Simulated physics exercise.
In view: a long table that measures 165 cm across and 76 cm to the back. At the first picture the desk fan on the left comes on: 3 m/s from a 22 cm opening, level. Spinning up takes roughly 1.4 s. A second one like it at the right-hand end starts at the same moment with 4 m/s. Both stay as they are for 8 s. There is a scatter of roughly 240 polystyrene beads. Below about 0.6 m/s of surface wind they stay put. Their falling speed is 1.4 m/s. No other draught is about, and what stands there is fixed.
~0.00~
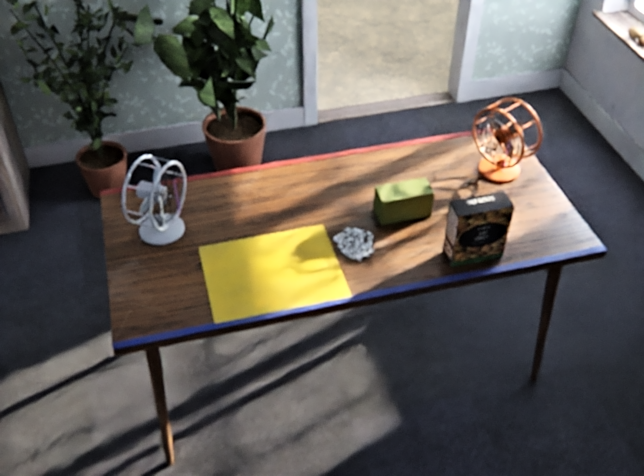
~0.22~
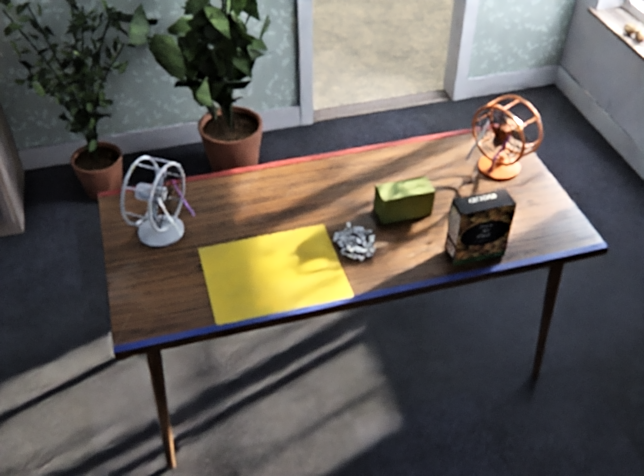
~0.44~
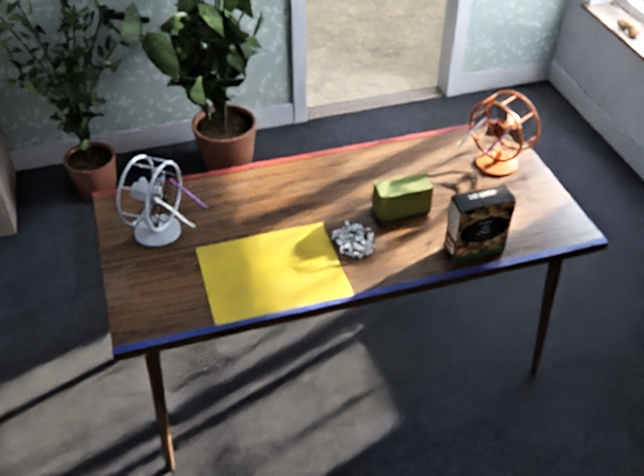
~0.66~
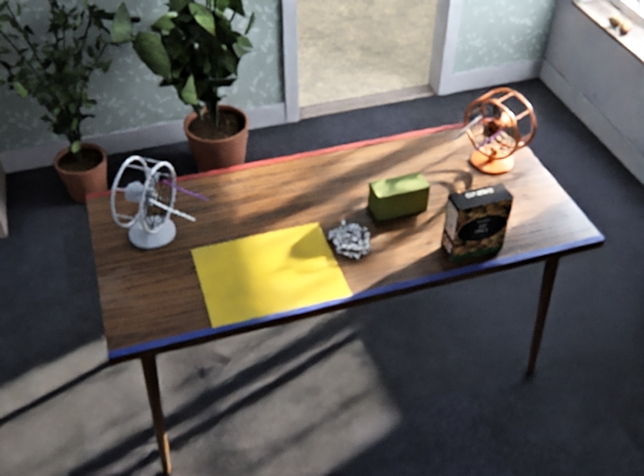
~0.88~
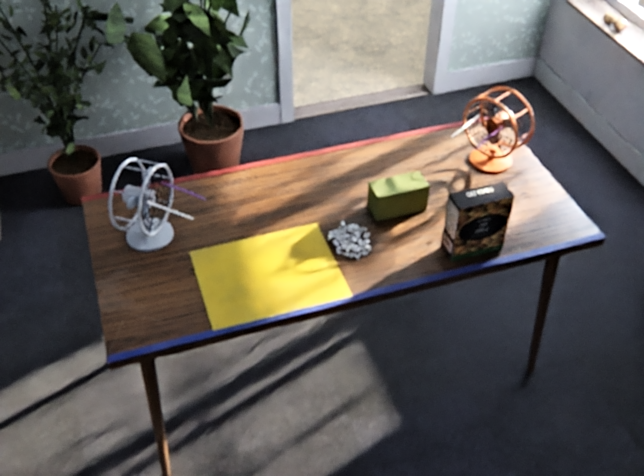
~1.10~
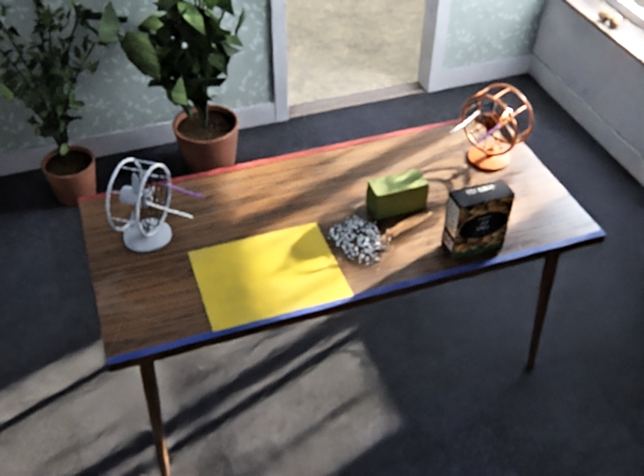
A purple streamer flutters from the white fan, then pale beads scatter beside the green block.
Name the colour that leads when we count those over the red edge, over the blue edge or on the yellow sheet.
It is blue that takes the most.
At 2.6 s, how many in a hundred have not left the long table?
About 40 %.
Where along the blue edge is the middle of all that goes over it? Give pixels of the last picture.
Near (404, 288).
After 1.6 s the count stands so, 17 % are over the blue edge, 0 % over the red edge and 0 % on the yellow sheet; the middle of those left on the top is near (402, 222).
After 2.6 s the count stands so, 60 % are over the blue edge, 4 % over the red edge and 0 % on the yellow sheet; the middle of those left on the top is near (409, 219).
After 4.4 s the count stands so, 85 % are over the blue edge, 5 % over the red edge and 0 % on the yellow sheet.
After 8.0 s, at the end, 94 % are over the blue edge, 5 % over the red edge and 0 % on the yellow sheet.
